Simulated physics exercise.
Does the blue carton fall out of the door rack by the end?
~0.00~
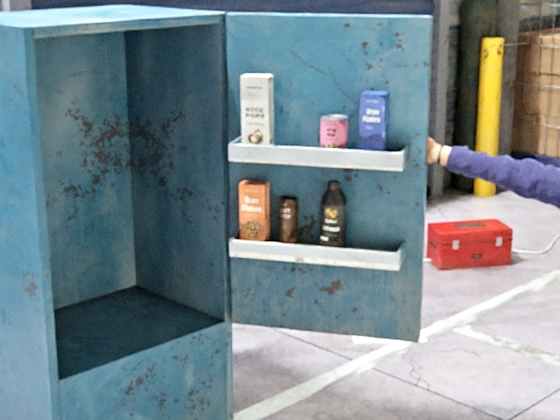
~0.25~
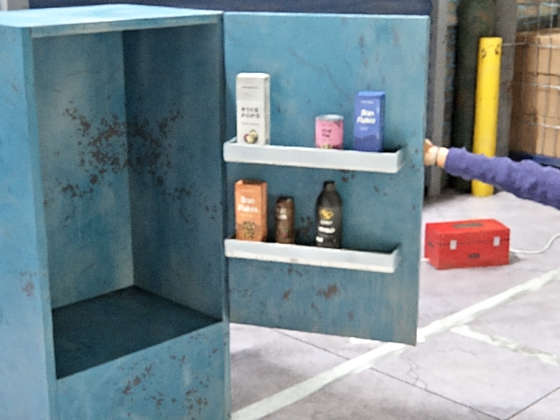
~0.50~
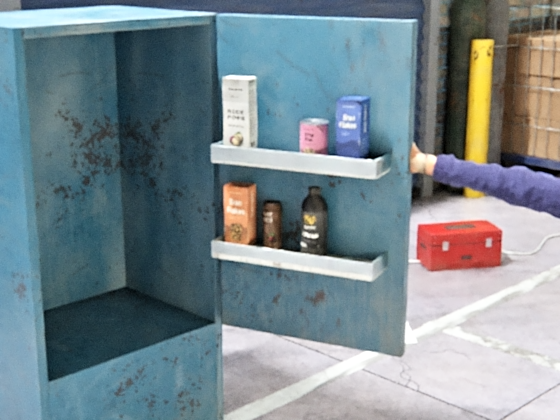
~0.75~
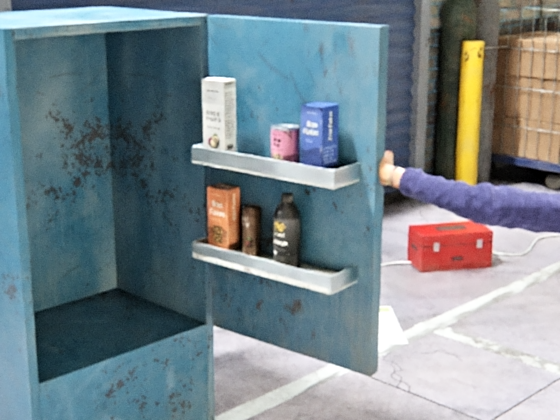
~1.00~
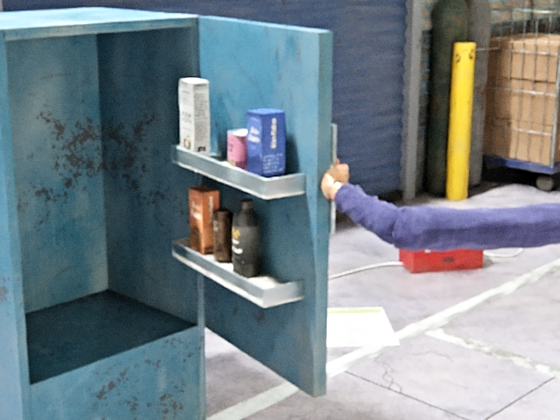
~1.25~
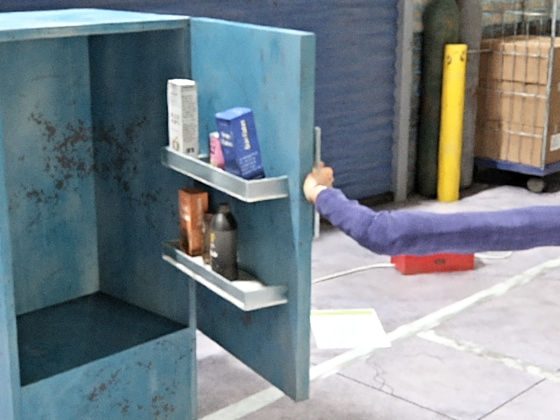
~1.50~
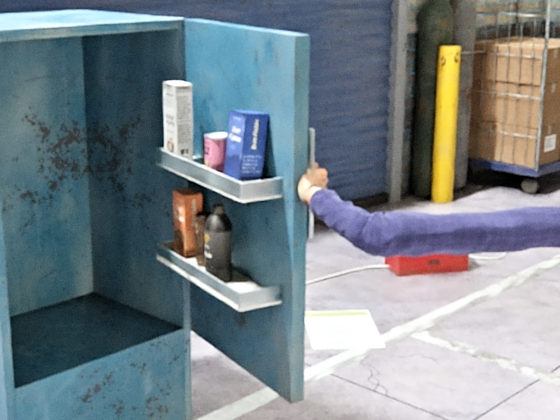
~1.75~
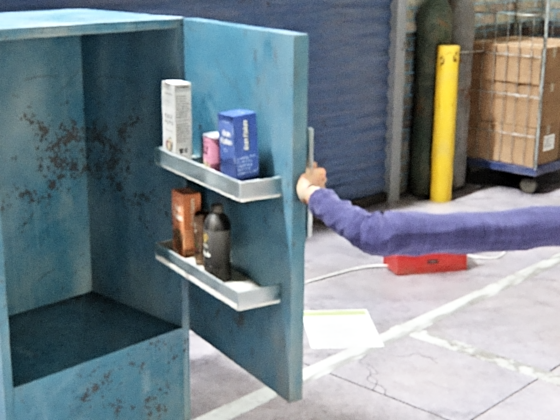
No, the blue carton stays in the upper rack. It leans briefly as the door swings but is standing upright there at the end.
